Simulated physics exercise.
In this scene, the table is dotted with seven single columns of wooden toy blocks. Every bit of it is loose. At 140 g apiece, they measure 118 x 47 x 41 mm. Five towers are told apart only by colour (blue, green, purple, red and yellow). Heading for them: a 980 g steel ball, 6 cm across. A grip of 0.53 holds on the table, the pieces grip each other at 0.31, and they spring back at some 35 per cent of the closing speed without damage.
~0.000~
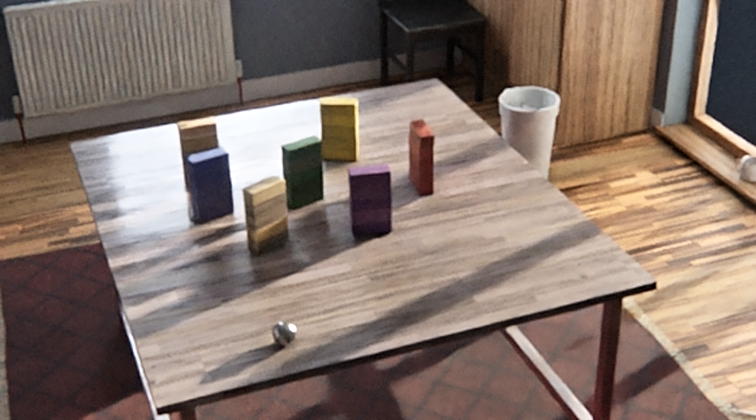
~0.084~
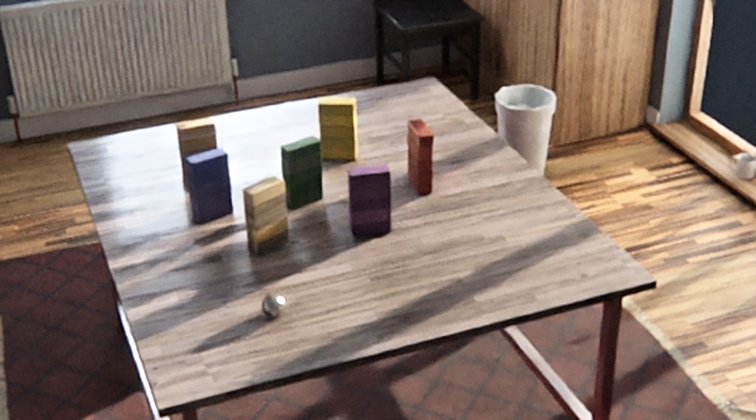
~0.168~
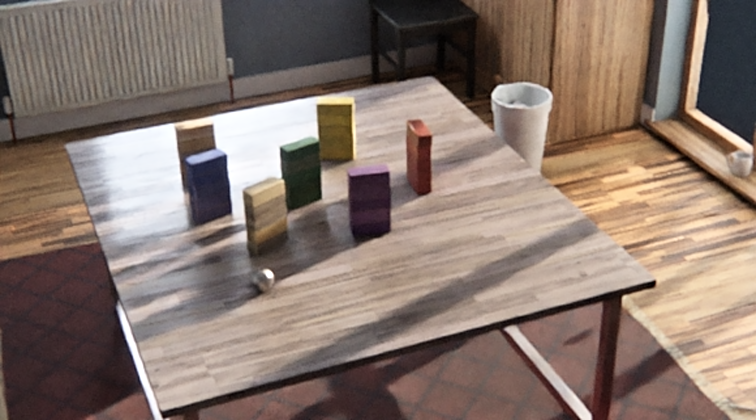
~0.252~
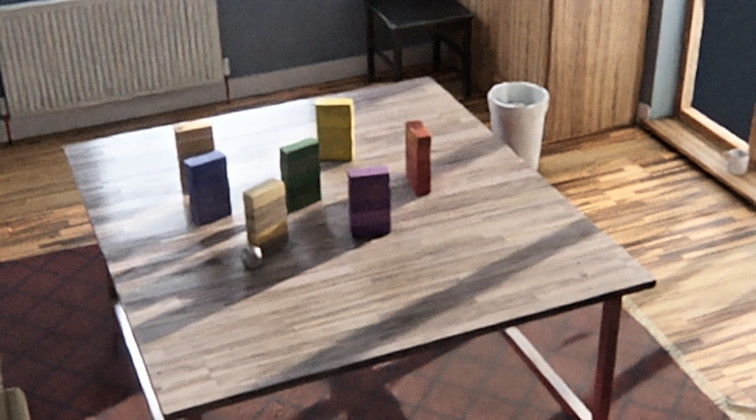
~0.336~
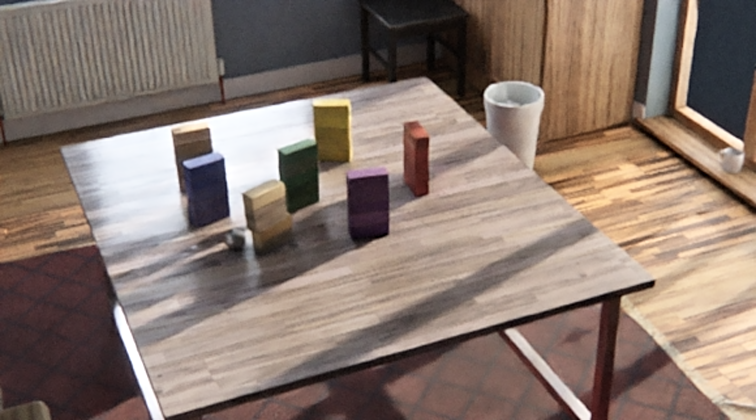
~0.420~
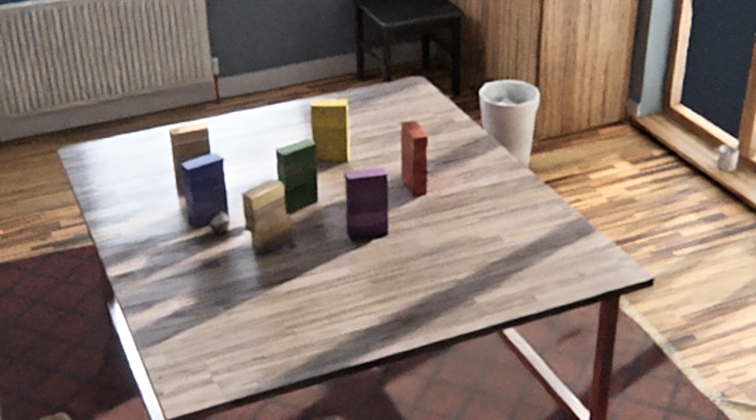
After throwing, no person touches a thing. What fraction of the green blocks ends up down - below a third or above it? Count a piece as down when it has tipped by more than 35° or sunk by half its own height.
Below a third.
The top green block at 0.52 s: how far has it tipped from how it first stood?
Some 0°.
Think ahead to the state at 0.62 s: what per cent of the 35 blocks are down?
10 percent by then.
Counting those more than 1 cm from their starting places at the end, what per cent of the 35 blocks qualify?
That is 40 per cent.
Around 0.52 s, ball still moving; none of the 5 green blocks down (1 of 35 in all colours); top green block unmoved; top blue block tipped 34°.
Around 0.62 s, ball still moving; none of the 5 green blocks down (3 of 35 in all colours); top green block unmoved; top blue block tipped 57°, 8 cm lower.
Around 0.80 s, ball still moving; none of the 5 green blocks down (3 of 35 in all colours); top green block unmoved; top blue block on its side.
Finally (1.9 s), ball rolling away; none of the 5 green blocks down (3 of 35 in all colours); top green block unmoved; top blue block on its side. That is 0 per cent. Seen by the last camera, middles, top green block near (296, 152), top blue block near (223, 226).
